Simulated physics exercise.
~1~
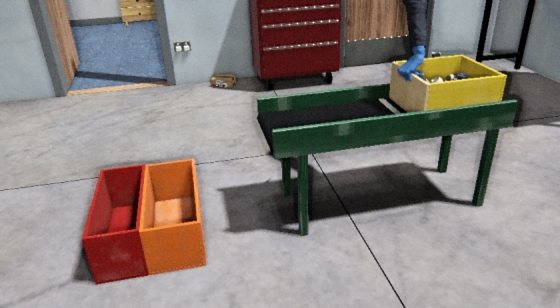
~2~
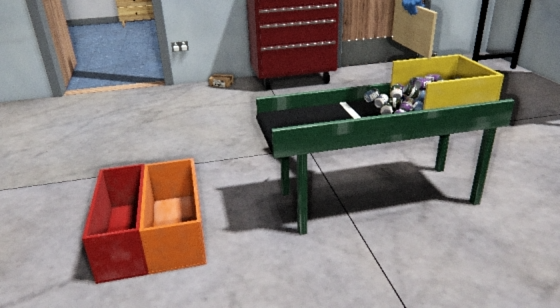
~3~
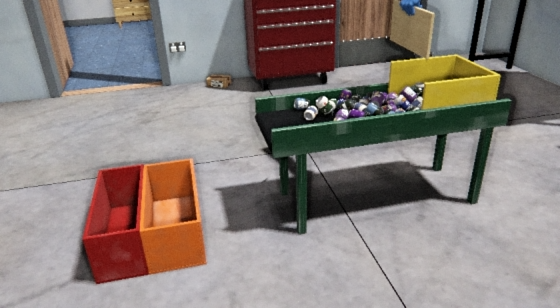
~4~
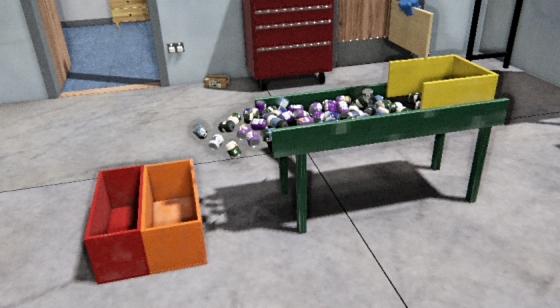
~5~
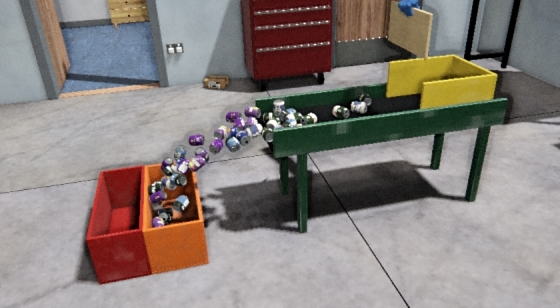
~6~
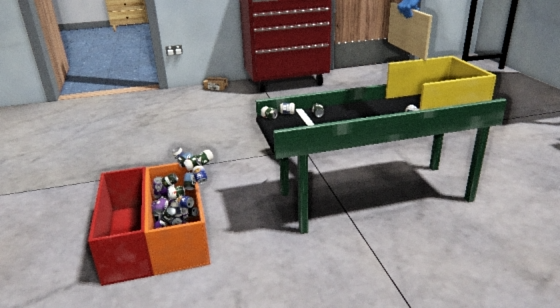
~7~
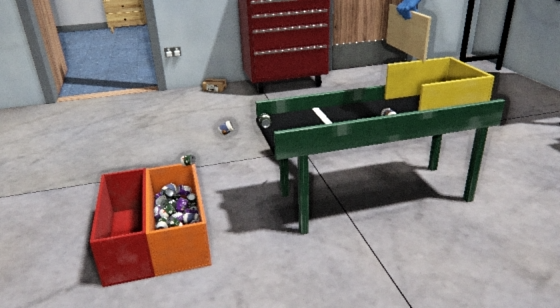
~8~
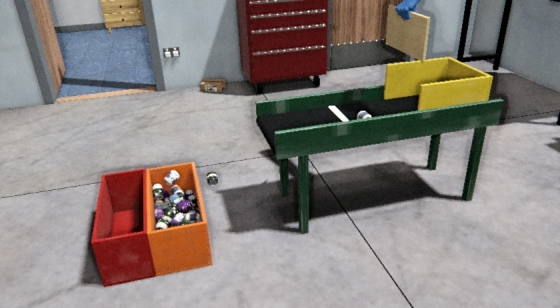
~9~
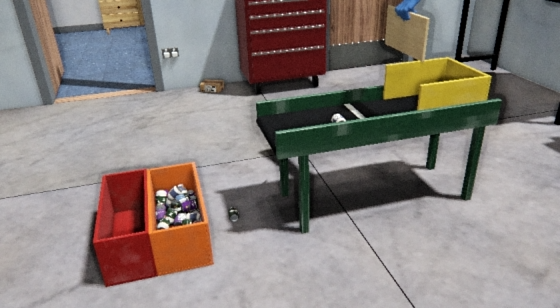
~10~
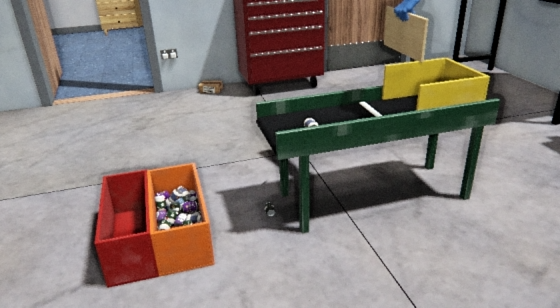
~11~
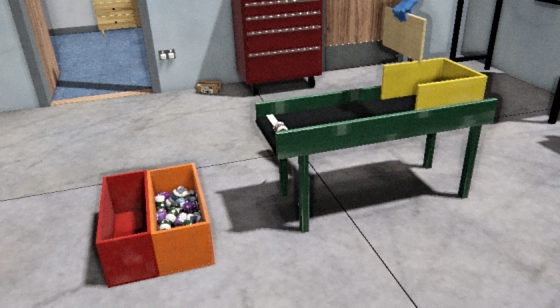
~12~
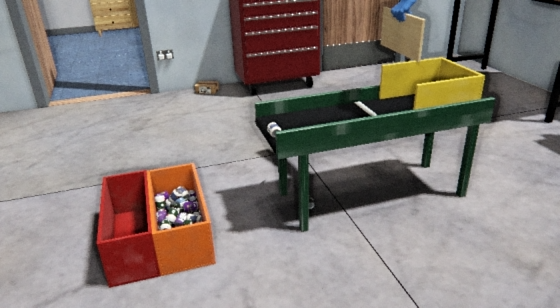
A heap of small cans slid out of a yellow pen as its gate lifted, rode left along a green-sided belt and poured off the end, nearly all landing in the orange bin beside an empty red one, while one dropped on the floor.
